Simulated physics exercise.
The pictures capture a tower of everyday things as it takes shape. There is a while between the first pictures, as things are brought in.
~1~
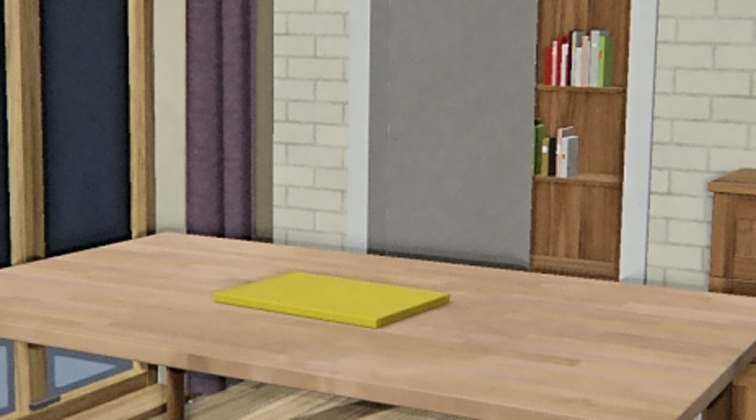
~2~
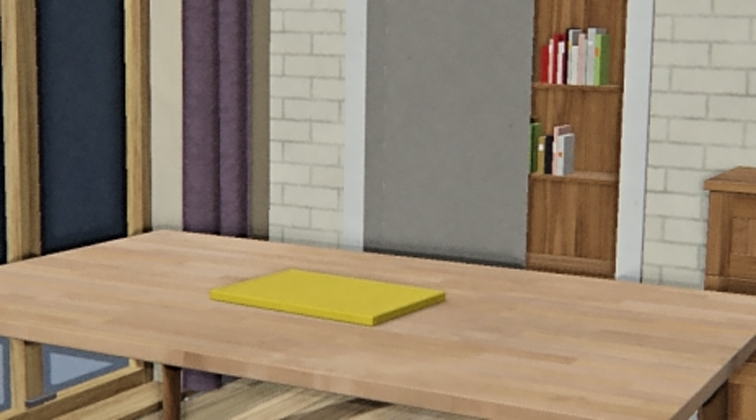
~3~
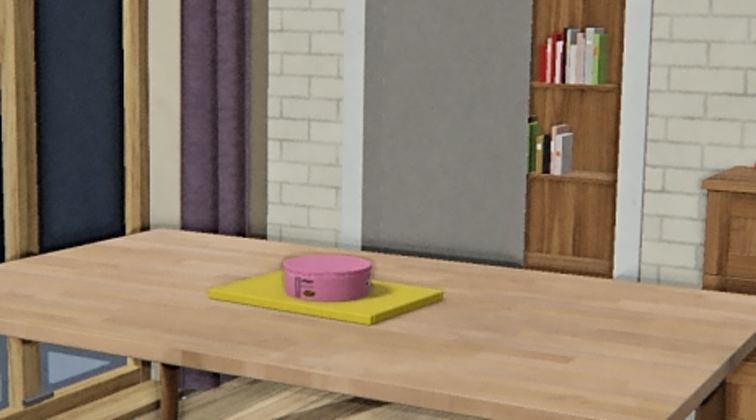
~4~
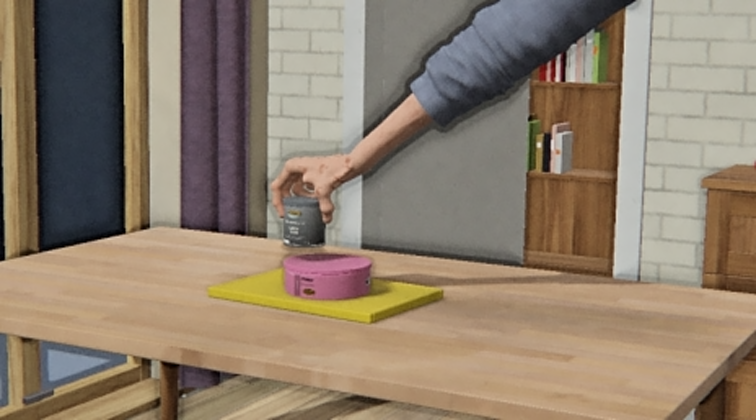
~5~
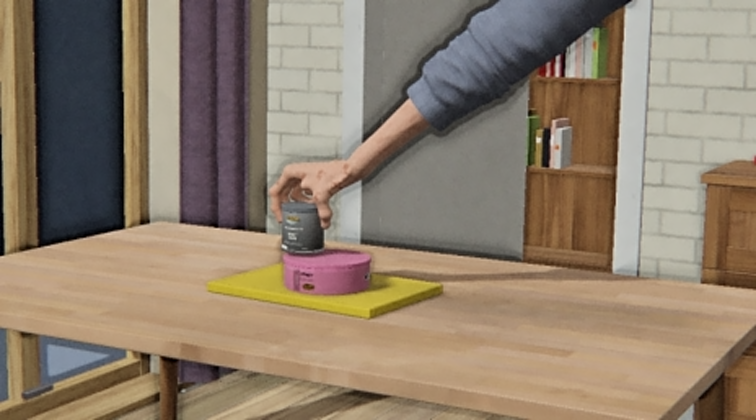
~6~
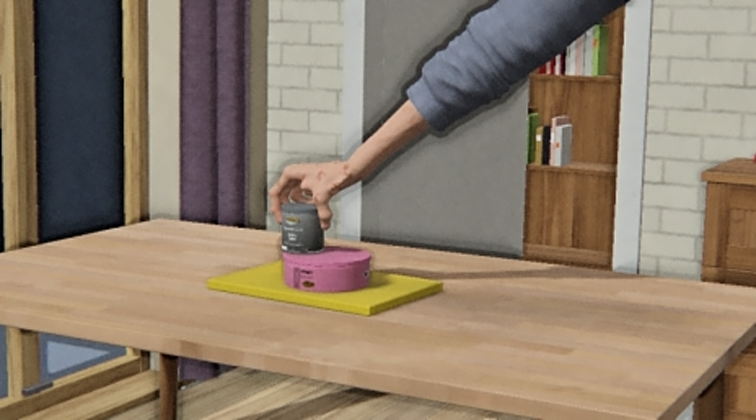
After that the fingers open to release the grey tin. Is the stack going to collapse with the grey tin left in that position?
No, it remains standing.
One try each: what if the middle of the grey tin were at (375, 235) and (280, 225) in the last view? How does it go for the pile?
On the first go it collapses, and on the second it collapses.
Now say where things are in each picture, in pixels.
In the first frame, the last thing is not in view yet; yellow tray (332, 298).
In the second frame, the last thing is not in view yet; yellow tray (328, 296).
In the third frame, the last thing is not in view yet; yellow tray (326, 295).
The fourth frame shows still above its spot; grey tin (305, 222); yellow tray (326, 293).
The fifth frame shows still above its spot; grey tin (303, 228); yellow tray (325, 288).
The sixth frame shows set down, still held; grey tin (303, 228); yellow tray (325, 285).
Then, 0.10 s later than the last frame, all is still.
Then, 0.40 s later than the last frame, grey tin resting near (303, 228).
When it is over, all 3 as before. End places, in pixels of the last picture, grey tin near (303, 228). The pile holds.
